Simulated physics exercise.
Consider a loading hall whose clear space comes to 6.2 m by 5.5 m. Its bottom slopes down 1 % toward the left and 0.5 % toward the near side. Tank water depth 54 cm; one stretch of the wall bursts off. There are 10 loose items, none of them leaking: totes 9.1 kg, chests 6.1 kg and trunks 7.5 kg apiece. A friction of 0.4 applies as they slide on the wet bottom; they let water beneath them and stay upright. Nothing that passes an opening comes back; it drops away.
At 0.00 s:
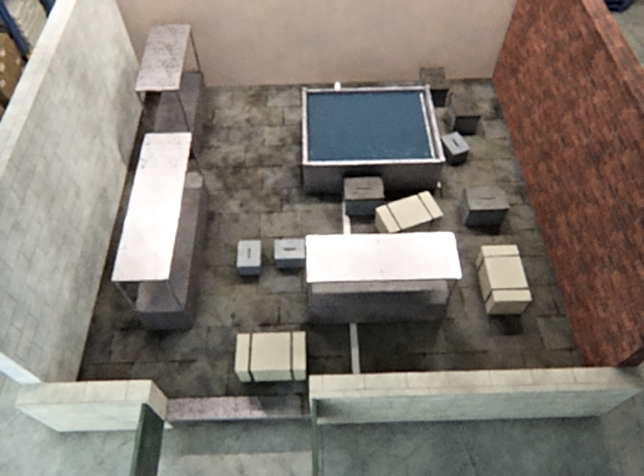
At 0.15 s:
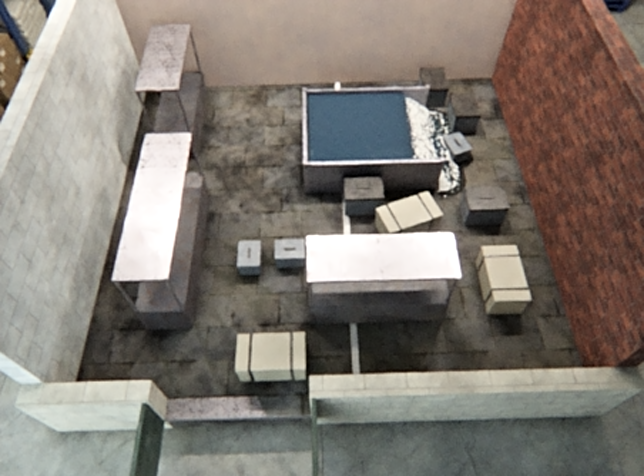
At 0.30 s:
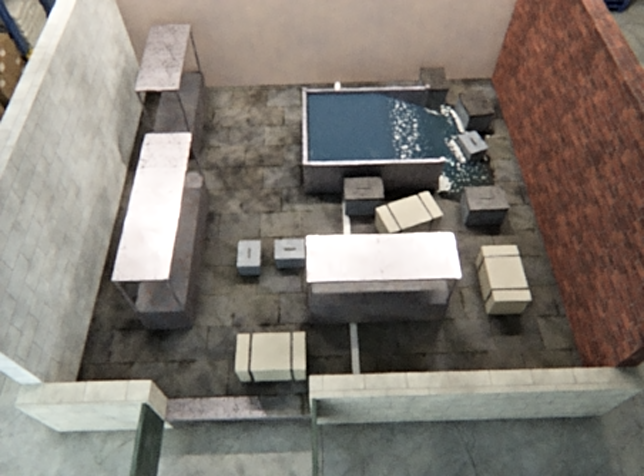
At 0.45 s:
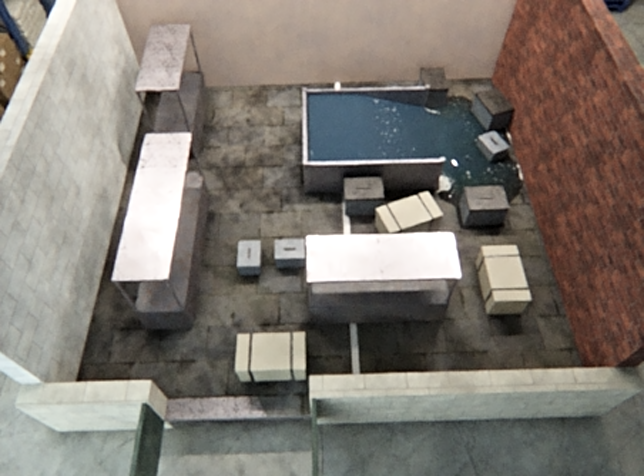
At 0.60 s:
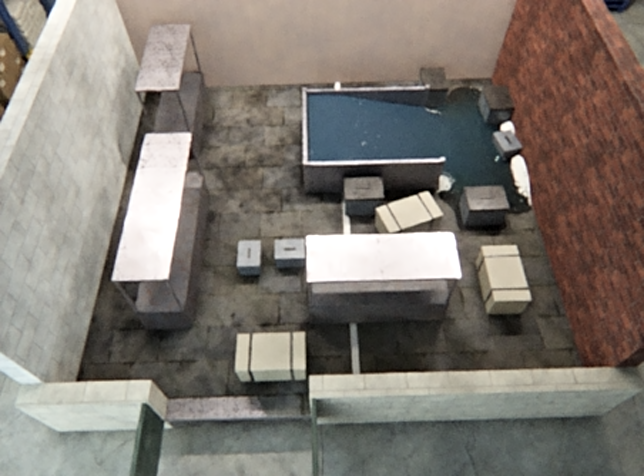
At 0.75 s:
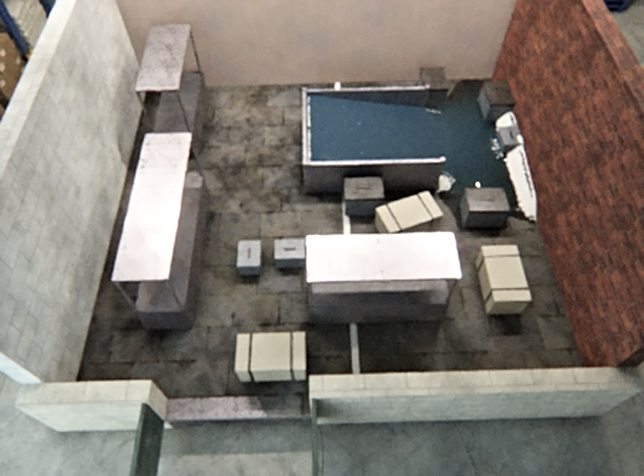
To begin with, a raised tank of blue water stands at the back of a walled hall among scattered boxes and benches. Its right side gives way and foaming water pours out, pushing two grey boxes rightward. The water then spreads to the brick wall, while the other boxes stay put.
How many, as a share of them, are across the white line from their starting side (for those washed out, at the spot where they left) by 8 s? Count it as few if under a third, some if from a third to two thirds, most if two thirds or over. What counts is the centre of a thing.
Some.
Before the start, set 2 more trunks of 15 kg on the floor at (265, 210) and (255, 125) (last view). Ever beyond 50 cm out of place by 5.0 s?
Result, in sequence: Not exceeded; exceeded.
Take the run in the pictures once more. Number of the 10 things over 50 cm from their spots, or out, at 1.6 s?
It comes to 2.
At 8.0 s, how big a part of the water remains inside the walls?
Somewhere near 96 percent, give or take.
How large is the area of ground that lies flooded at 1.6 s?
I'd put it close to 8.5 m2.
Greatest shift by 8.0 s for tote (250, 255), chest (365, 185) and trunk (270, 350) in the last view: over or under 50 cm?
Going one by one: Within it, within it, beyond it.
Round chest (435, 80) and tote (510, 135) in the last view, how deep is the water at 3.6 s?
About 6 and 11 cm.
After 1.6 s 0 of 10 are over the mark; 2 afloat.
After 3.6 s 2 of 10 are over the mark; 3 afloat.
After 5.6 s 4 of 10 are over the mark; 5 afloat.
After 8.0 s 4 of 10 are over the mark; 7 afloat.
